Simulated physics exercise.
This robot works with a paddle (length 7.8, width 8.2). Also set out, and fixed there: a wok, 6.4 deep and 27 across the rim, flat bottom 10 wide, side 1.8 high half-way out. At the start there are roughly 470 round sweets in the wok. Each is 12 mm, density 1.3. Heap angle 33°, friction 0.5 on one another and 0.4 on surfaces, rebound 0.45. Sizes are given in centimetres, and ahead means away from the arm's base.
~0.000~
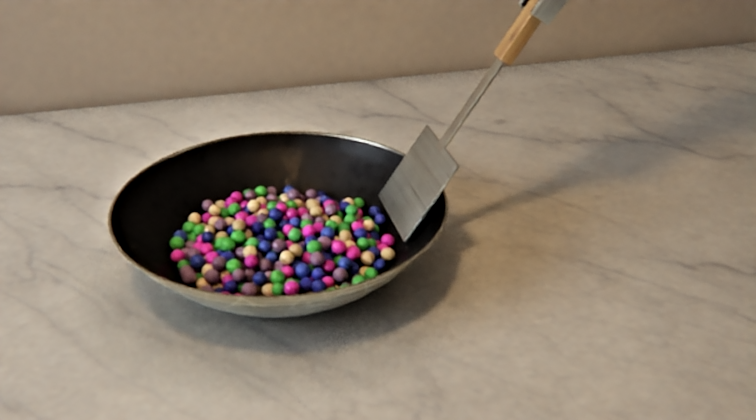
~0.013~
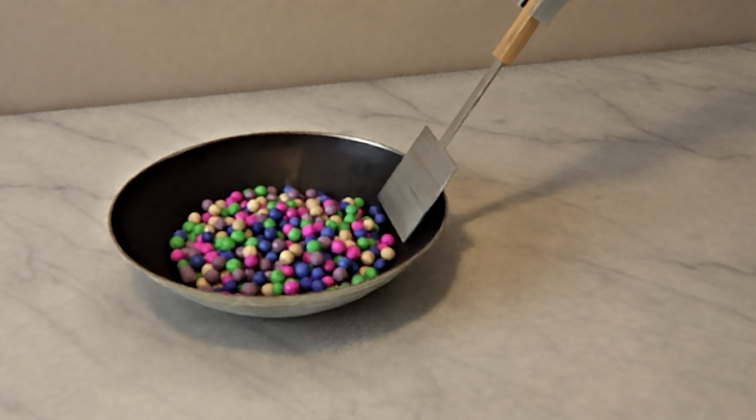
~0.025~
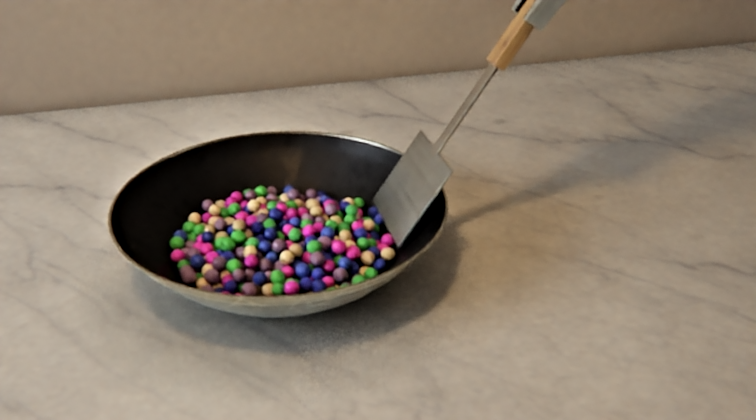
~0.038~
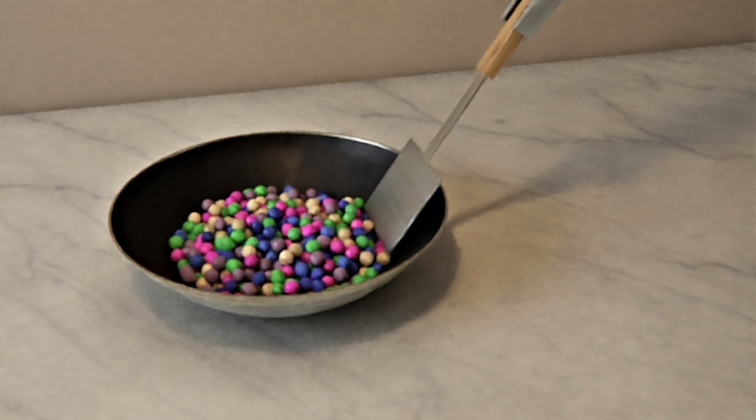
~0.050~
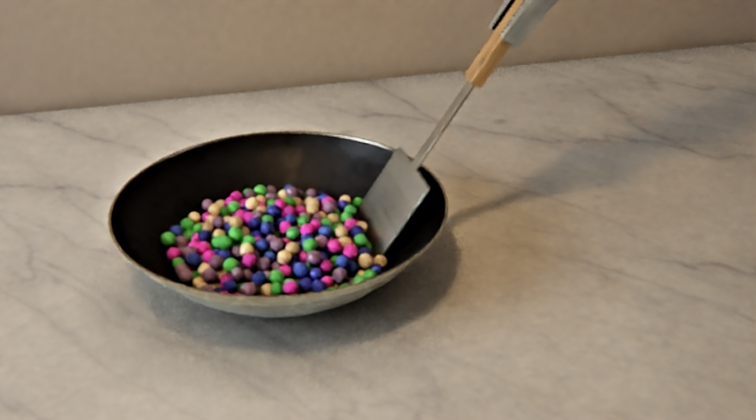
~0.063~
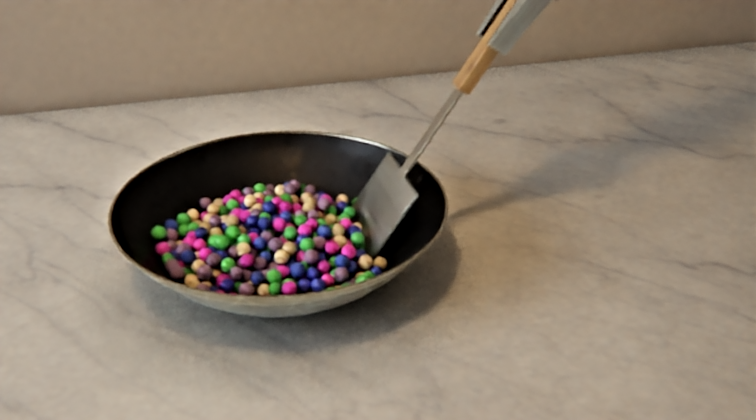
A metal paddle with a wooden handle section, its grey mount only partly seen, reaches from the upper right into a black-lined wok on a pale marble counter, viewed from slightly above. Small round balls in pink, green, blue, purple and cream cover the wok's bottom before a beige wall. The paddle slides slightly left and down, nudging the balls leftward, while the wok and camera stay still.
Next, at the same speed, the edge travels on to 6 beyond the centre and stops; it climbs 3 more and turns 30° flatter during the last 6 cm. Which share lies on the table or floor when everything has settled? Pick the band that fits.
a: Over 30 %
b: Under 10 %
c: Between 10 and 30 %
Answer: B.
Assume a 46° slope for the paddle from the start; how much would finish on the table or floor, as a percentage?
Then roughly 5 percent.
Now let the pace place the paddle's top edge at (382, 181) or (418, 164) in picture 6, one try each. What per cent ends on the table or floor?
Close to 20 per cent in the first try and close to 0 per cent in the second.
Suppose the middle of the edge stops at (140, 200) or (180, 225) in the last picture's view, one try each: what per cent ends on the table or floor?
Try 1: Approx. 45 %; try 2: Approx. 30 %.
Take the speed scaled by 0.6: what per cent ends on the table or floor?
Roughly 0 per cent.
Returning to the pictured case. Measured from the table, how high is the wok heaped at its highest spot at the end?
Near 7.5 centimetres high.
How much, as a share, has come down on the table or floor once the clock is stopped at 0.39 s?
Share at that moment: Roughly 5 %.
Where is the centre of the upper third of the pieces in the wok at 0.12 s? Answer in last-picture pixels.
At about (240, 233).
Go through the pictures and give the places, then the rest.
Paddle top edge at (443, 145), sloping 56°; upper third of the load around (287, 234), from x 175 to 390, top at y 190; 468 in the wok, in the first frame.
Paddle top edge at (442, 145), sloping 56°; upper third of the load around (287, 234), from x 175 to 390, top at y 190, in the second frame.
Paddle top edge at (436, 150), sloping 56°; upper third of the load around (287, 234), from x 175 to 390, top at y 190, in the third frame.
Paddle top edge at (426, 158), sloping 56°; upper third of the load around (286, 233), from x 175 to 385, top at y 190, in the fourth frame.
Paddle top edge at (414, 166), sloping 56°; upper third of the load around (283, 232), from x 170 to 380, top at y 190, in the fifth frame.
Paddle top edge at (403, 173), sloping 56°; upper third of the load around (277, 233), from x 160 to 380, top at y 185; 468 in the wok, in the sixth frame.
By 0.12 s, sloping 56°, highest piece 7 above the table; 468 in the wok.
By 0.17 s, sloping 44°, highest piece 9 above the table; 465 in the wok, 3 on the blade or in flight.
By 0.39 s, sloping 26°, highest piece 7 above the table; 449 in the wok, 15 on the table or floor, 4 on the blade or in flight.
By 1.44 s, sloping 26°, highest piece 7 above the table; 448 in the wok, 20 on the table or floor.
Final count, 448 in the wok, 20 on the table or floor. That is 4 % on the table or floor.
